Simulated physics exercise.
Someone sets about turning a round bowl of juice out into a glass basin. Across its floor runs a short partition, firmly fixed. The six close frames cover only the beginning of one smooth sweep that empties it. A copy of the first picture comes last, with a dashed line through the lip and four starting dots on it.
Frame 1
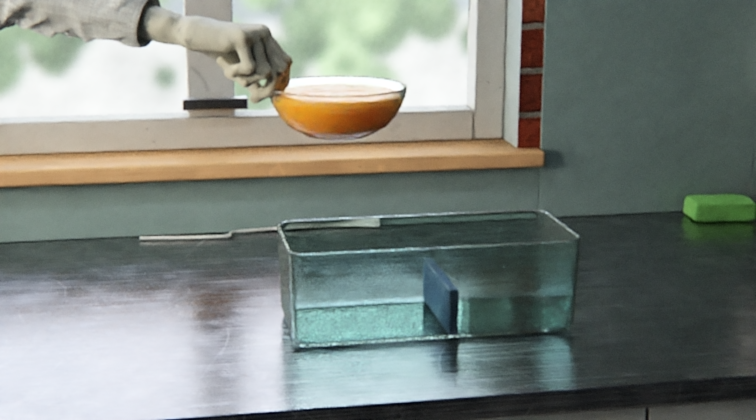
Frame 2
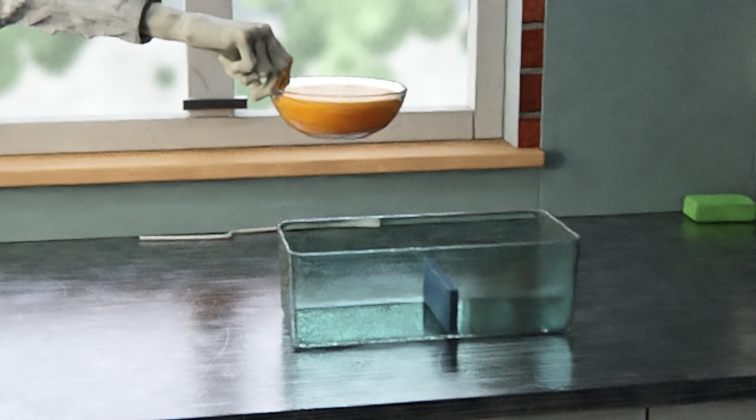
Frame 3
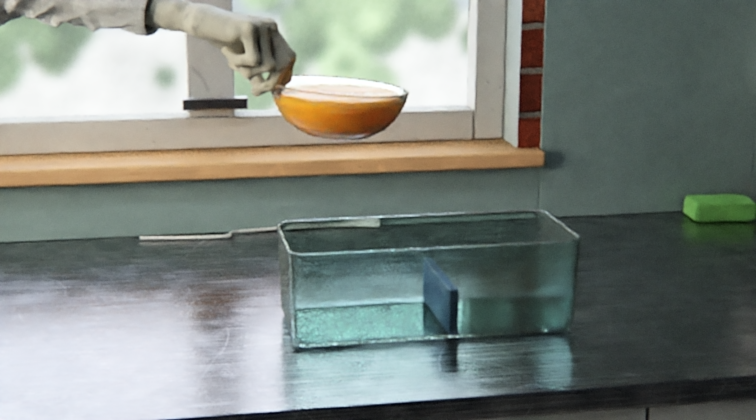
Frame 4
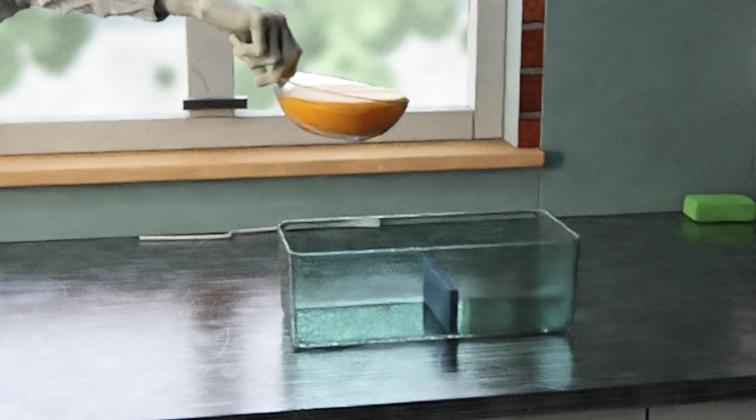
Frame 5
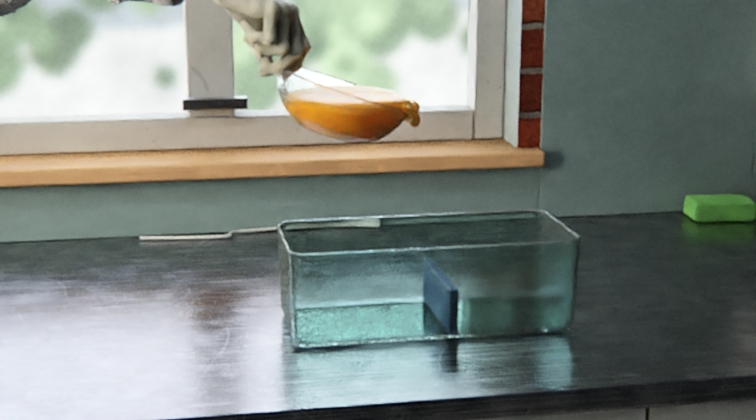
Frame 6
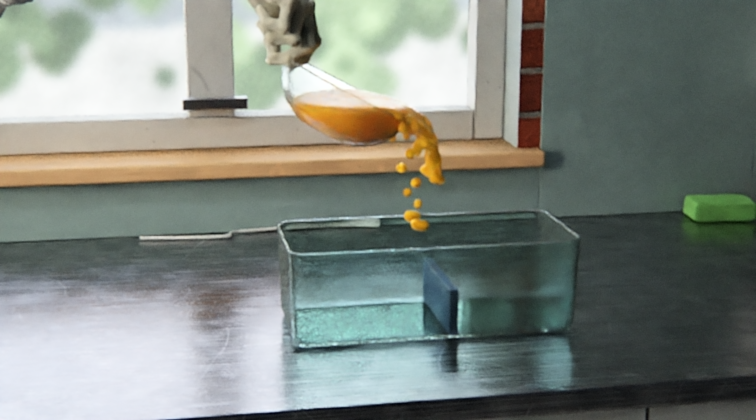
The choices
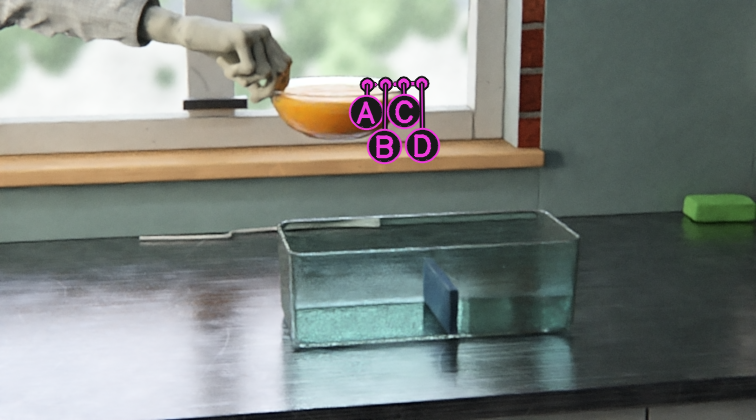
At first, a pale hand holds a round glass bowl of orange juice level above a clear basin with a short dark partition inside. The hand gradually tilts the bowl to the right, and juice slips over the lip, then drops in a broken stream and loose blobs toward the basin.
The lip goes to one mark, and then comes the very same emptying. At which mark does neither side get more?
B is best.
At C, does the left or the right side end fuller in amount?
More ends on the right.
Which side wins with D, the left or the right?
The right one.
On the marked copy, A at (367, 84); B at (385, 84); C at (403, 83); D at (421, 83).
With A, about 83 % ends left of the wall and 16 % right of it.
With B, about 47 % ends left of the wall and 52 % right of it.
With C, about 25 % ends left of the wall and 74 % right of it.
With D, about 13 % ends left of the wall and 86 % right of it.
